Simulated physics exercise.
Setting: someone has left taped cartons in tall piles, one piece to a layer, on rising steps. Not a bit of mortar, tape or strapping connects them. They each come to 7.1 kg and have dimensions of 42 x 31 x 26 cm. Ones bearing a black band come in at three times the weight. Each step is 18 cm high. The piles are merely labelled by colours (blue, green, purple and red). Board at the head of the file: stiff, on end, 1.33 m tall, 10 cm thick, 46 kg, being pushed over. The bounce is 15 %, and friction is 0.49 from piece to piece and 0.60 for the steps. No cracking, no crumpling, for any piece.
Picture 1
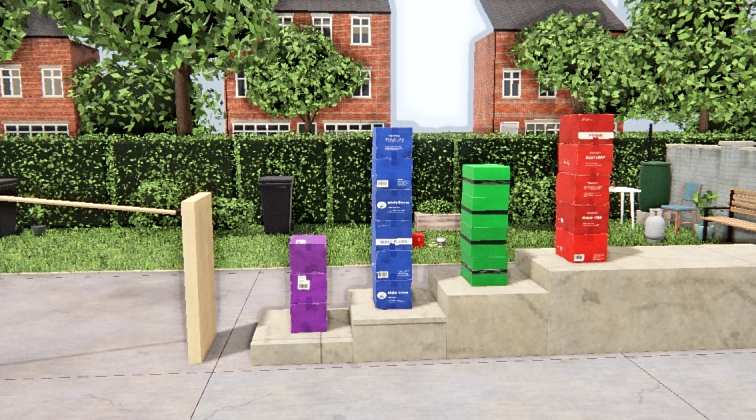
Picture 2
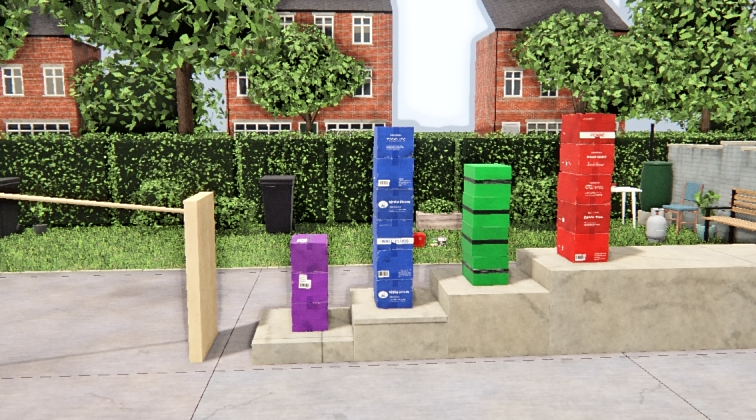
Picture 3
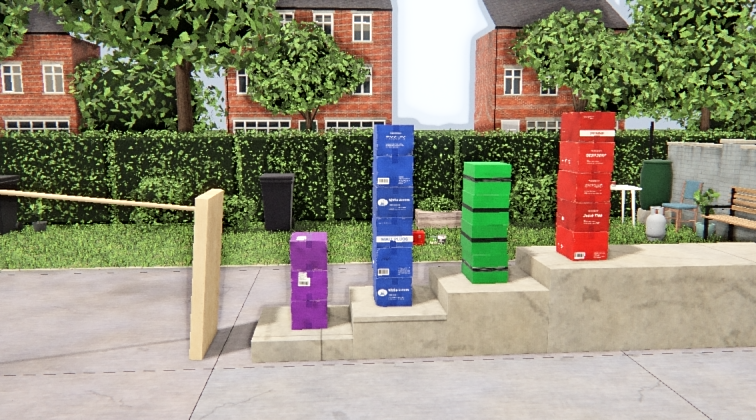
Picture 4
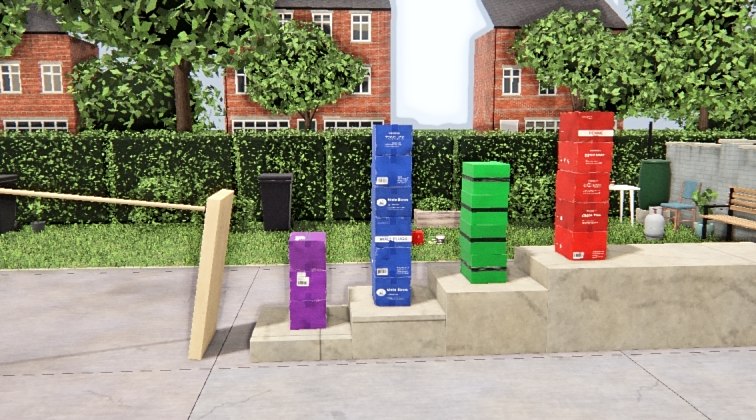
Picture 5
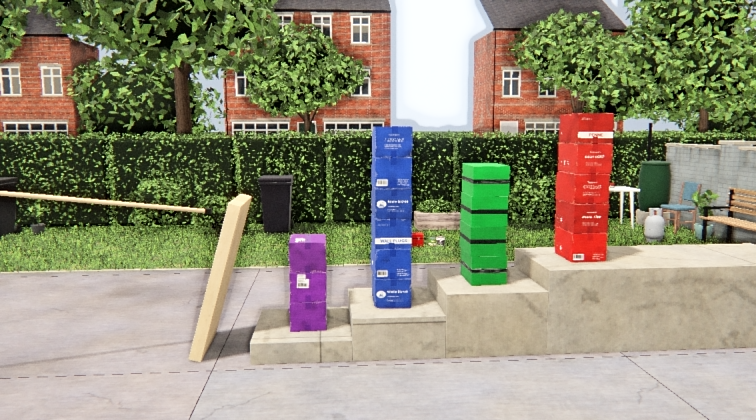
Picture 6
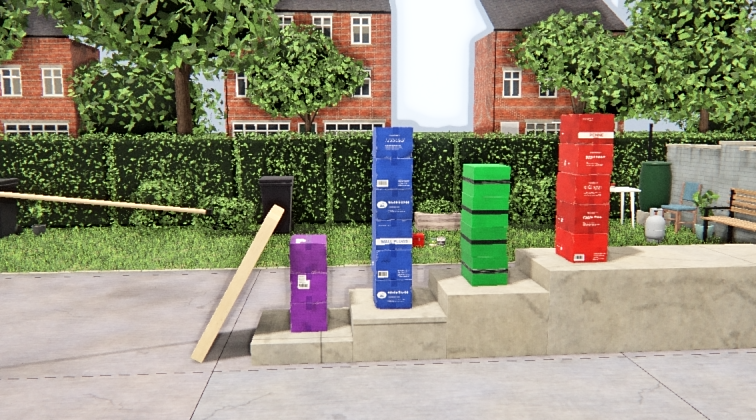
A wooden pole reaching in from the left edge slides a little to the right against an upright pale board, which leans slowly at first, then tilts further rightward, away from the pole's now motionless tip. Beyond it, purple, blue, green and red stacks of boxes stand still from left to right on rising concrete steps. The steady, front-on view shows a paved yard, with a hedge, trees and brick houses behind.
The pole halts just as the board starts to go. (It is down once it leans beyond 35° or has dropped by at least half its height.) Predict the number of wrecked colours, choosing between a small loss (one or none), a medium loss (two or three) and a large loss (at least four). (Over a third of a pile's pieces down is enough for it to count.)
It is a small loss, one or none.
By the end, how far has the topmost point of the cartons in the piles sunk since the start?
About 0 cm lower.
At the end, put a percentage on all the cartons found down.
Somewhere near 0 in a hundred.
Then, 0.14 s past the last view, board 36° from upright; none of the 18 cartons down, 1 disturbed; top purple carton 36 mm from its place.
Then, 0.42 s past the last view, board 42° from upright; none of the 18 cartons down, 3 disturbed; top purple carton 14° from how it stood.
Then, 0.62 s past the last view, board 52° from upright; none of the 18 cartons down, 3 disturbed; top purple carton 26° from how it stood.
Then, 0.84 s past the last view, board 55° from upright; none of the 18 cartons down, 8 disturbed; top purple carton 27° from how it stood; top blue carton 6 cm from its place.
In the end, board 55° from upright; none of the 18 cartons down, 8 disturbed; top purple carton 29° from how it stood; top blue carton 10 cm from its place. No coloured pile is wrecked. From the last view, middles, top purple carton near (360, 260), top blue carton near (404, 142).
